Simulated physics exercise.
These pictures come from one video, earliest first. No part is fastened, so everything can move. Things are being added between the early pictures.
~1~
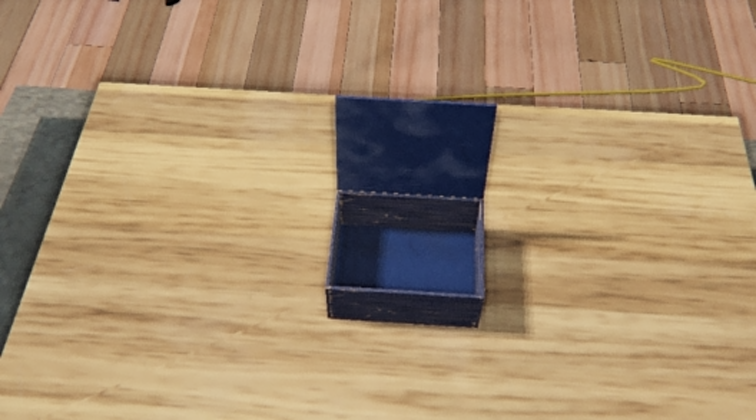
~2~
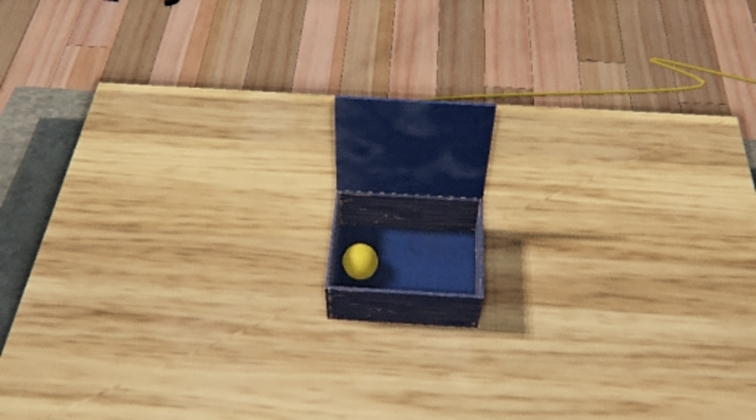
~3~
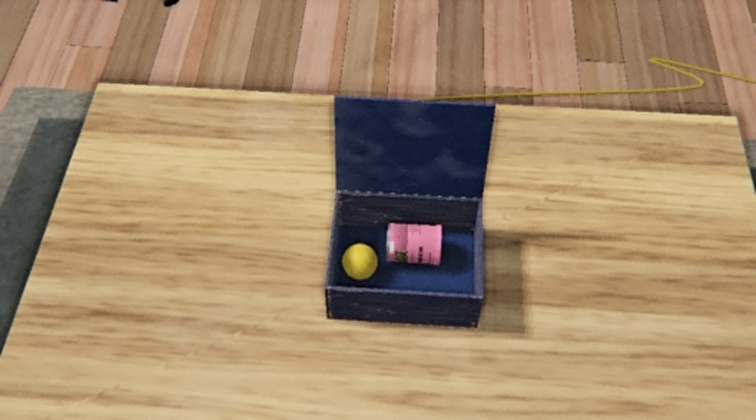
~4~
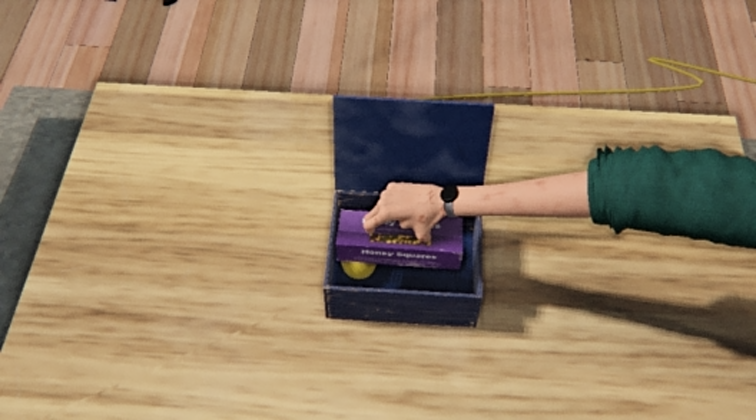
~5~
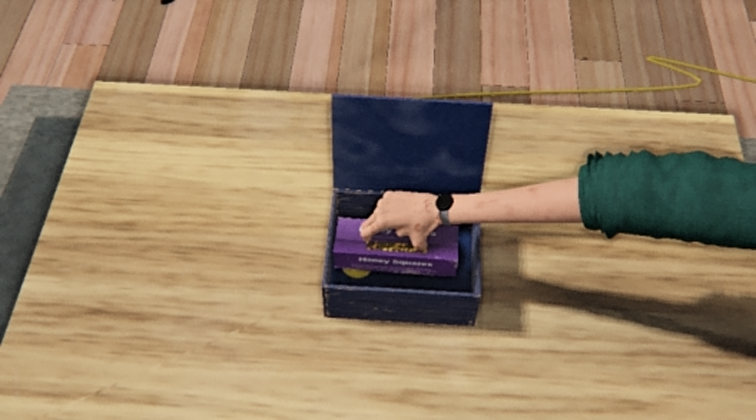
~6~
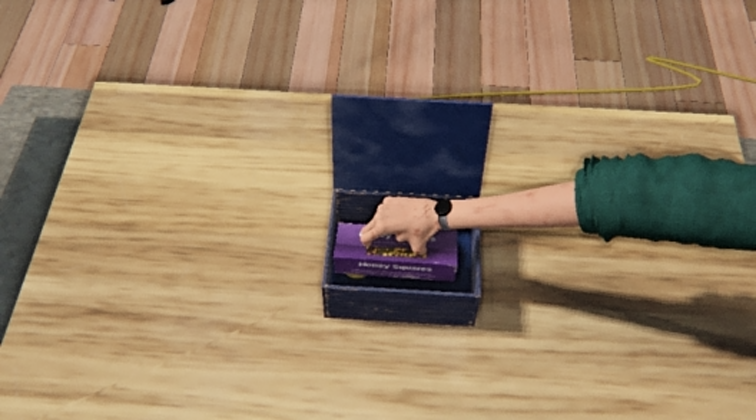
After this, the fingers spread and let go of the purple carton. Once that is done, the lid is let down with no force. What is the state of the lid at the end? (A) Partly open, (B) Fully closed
Fully closed.
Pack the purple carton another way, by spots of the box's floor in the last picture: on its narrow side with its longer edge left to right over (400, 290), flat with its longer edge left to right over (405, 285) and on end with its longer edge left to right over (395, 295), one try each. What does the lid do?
In case one it ends up closed, in case two it ends up closed and in case three it remains open.
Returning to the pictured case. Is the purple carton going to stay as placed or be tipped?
The purple carton ends up leaning.
Then, 0.80 s past the last view, lid starting down; purple carton on its side near (390, 292); yellow lemon displaced a little; pink tin displaced a little.
Then, 1.60 s past the last view, lid 57° above the rim; purple carton on its side near (390, 292); yellow lemon displaced a little; pink tin displaced a little.
Then, 1.90 s past the last view, lid 20° above the rim; purple carton on its side near (390, 292); yellow lemon displaced a little; pink tin displaced a little.
Finally, lid shut; down or leaning hard in the box, purple carton; the other 2 still in place. Final places as the last picture's camera would see them, purple carton near (390, 292).
